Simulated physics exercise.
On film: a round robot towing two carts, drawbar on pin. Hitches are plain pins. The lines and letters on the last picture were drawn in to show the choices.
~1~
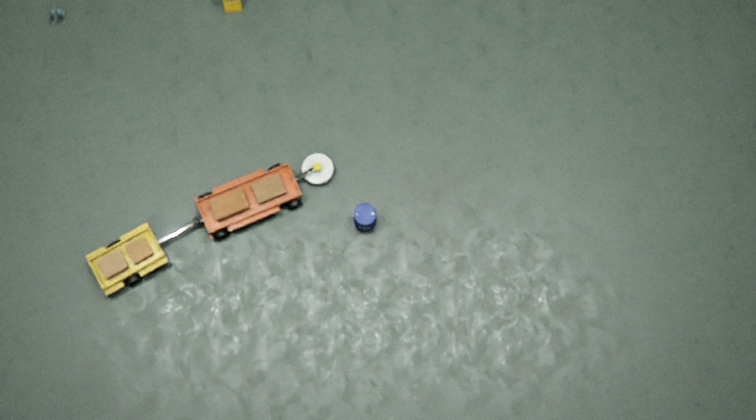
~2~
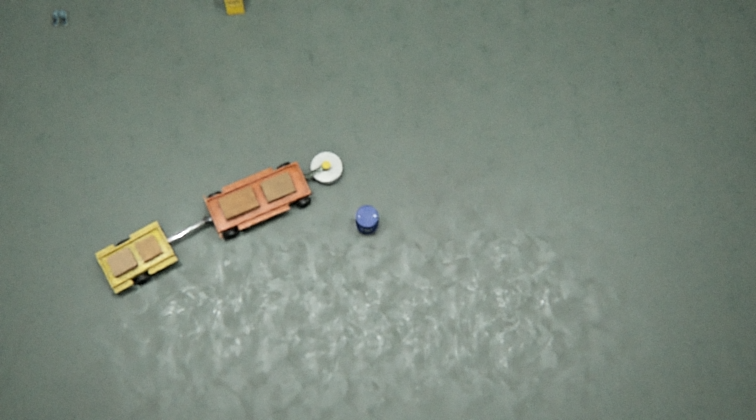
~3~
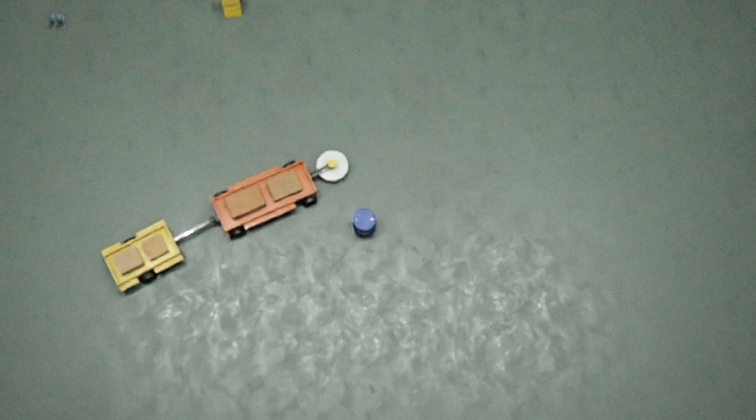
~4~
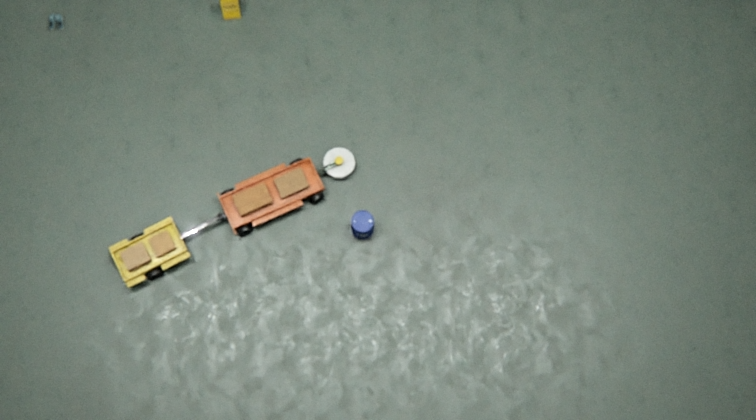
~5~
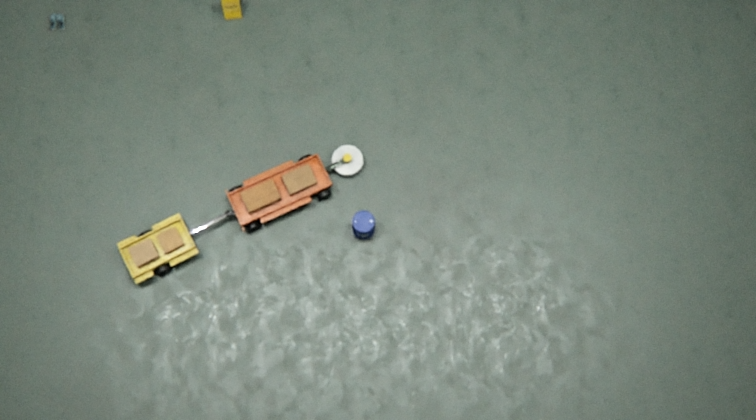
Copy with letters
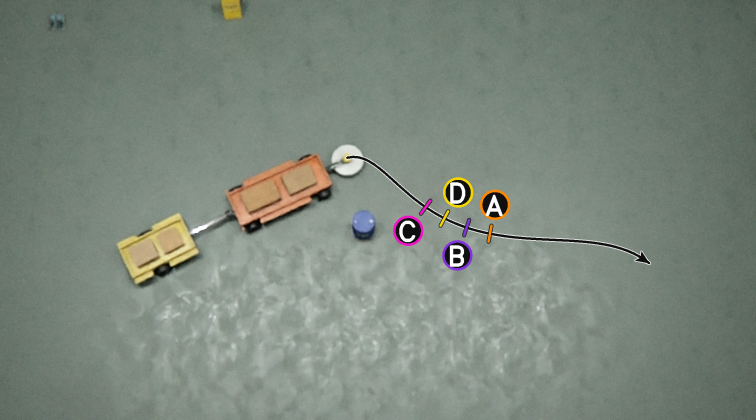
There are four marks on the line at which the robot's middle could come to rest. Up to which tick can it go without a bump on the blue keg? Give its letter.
As far as tick C.
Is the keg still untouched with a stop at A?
For that mark, no.
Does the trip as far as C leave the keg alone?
Yes.
On the copy, A at (490, 234); B at (467, 228); C at (426, 207); D at (444, 218); the route from (347, 158) via (490, 234) to (649, 263).
On C. First, robot (378, 170), last cart (183, 236).
Then, robot (402, 191), last cart (206, 224).
Finally, robot (425, 210), last cart (228, 215); nothing has been touched.
By contrast, A is too far, the keg has been hit; B is too far, the keg has been hit; D is too far, the keg has been hit.
